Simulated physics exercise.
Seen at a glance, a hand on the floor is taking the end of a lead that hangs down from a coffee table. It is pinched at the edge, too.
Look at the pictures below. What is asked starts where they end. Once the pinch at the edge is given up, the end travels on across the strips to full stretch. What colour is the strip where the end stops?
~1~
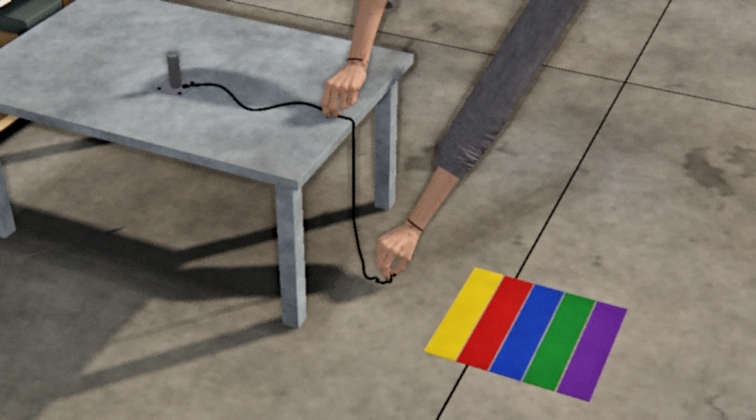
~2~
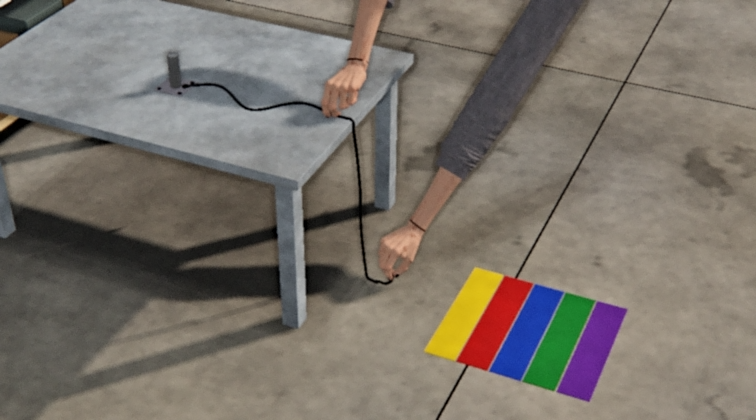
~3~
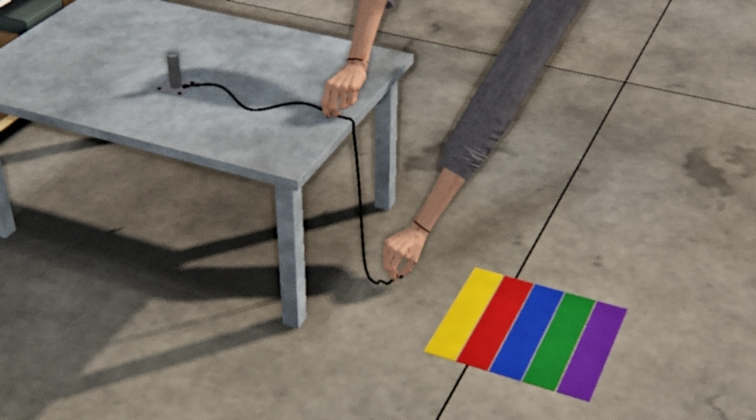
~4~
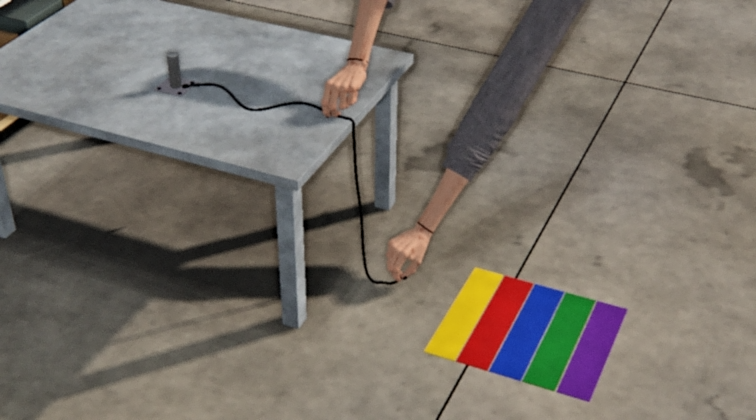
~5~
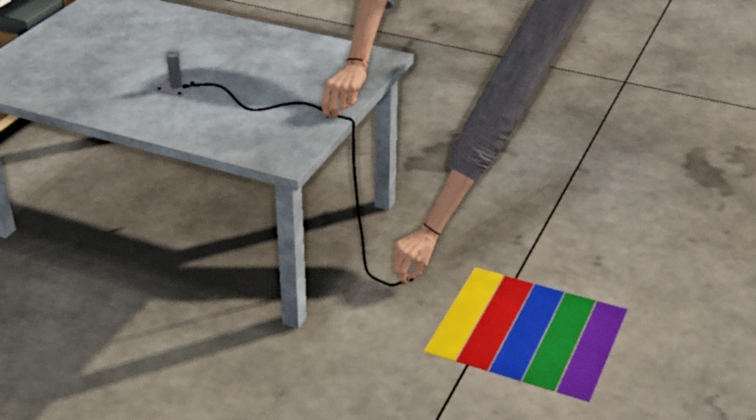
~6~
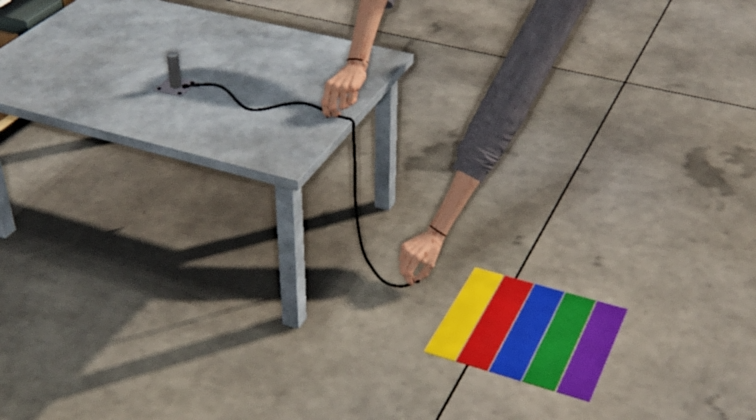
It is blue.
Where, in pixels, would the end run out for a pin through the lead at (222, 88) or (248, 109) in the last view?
In order of the tries, close to (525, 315) and close to (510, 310).
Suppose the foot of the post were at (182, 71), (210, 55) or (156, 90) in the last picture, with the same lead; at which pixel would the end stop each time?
Try by try: (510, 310), (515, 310) and (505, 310).
Soon after, end near (466, 296); over yellow.
Then, end near (506, 308); over red.
At full stretch, end near (530, 315); over blue. It gets as far as the blue strip.
